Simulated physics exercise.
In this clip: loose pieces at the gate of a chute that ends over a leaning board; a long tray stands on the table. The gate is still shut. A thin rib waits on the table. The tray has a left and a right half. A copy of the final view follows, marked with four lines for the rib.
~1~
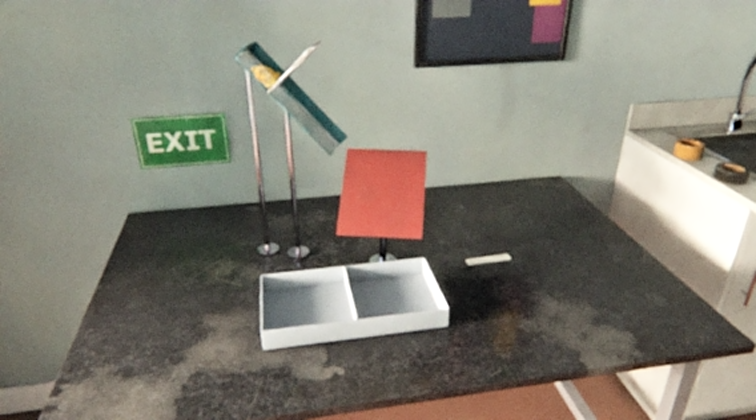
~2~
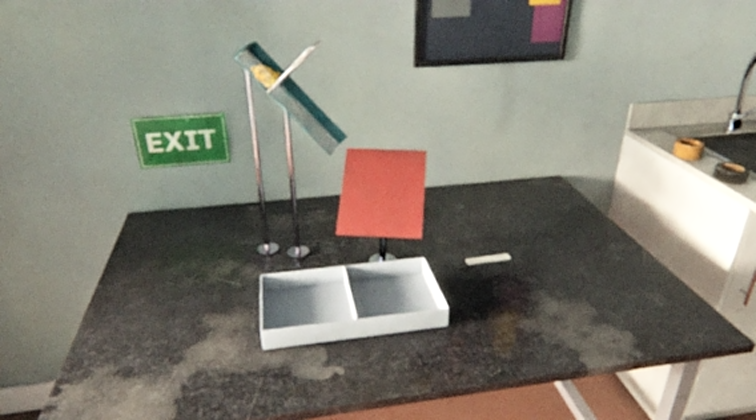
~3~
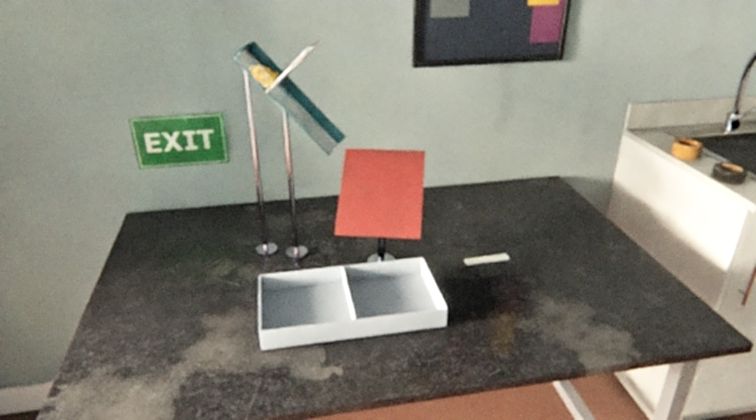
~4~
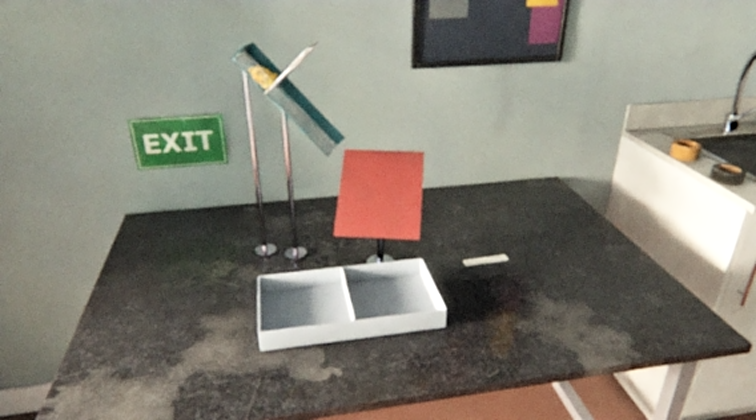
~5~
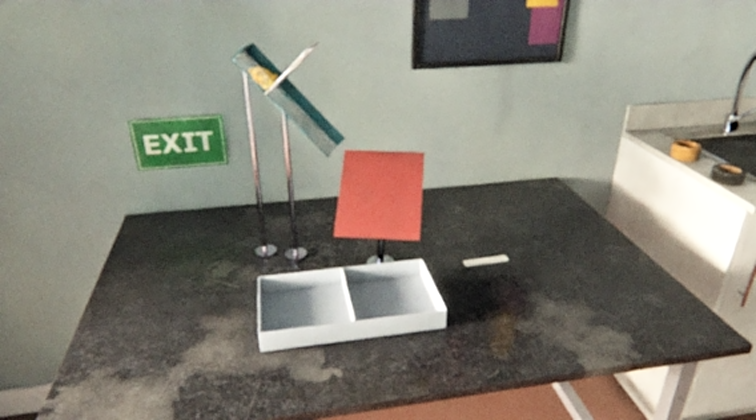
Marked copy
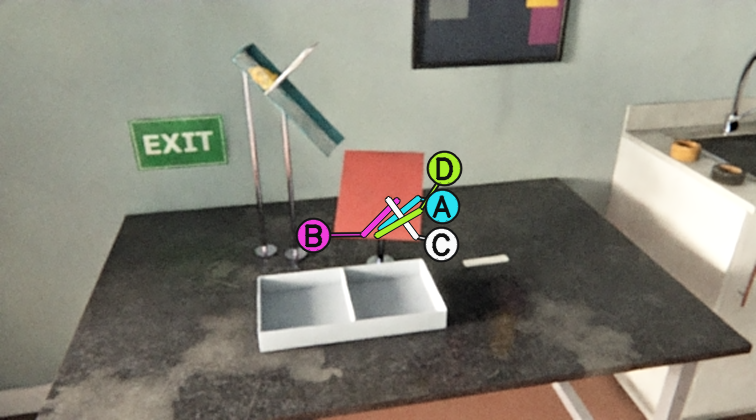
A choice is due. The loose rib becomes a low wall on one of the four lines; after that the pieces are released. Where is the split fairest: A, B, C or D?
I would pick line B.
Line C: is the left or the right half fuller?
The right half.
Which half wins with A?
The right half.
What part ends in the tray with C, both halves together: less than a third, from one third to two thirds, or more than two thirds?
It is more than two thirds.
On the marked copy, line A from (418, 198) to (381, 228); line B from (396, 200) to (363, 234); line C from (388, 199) to (416, 236); line D from (419, 211) to (377, 235).
With A, of what is caught, a stray few in the left half, nearly all in the right.
With B, of what is caught, about half in the left half, about half in the right.
With C, of what is caught, a stray few in the left half, nearly all in the right.
With D, of what is caught, a small part in the left half, nearly all in the right.
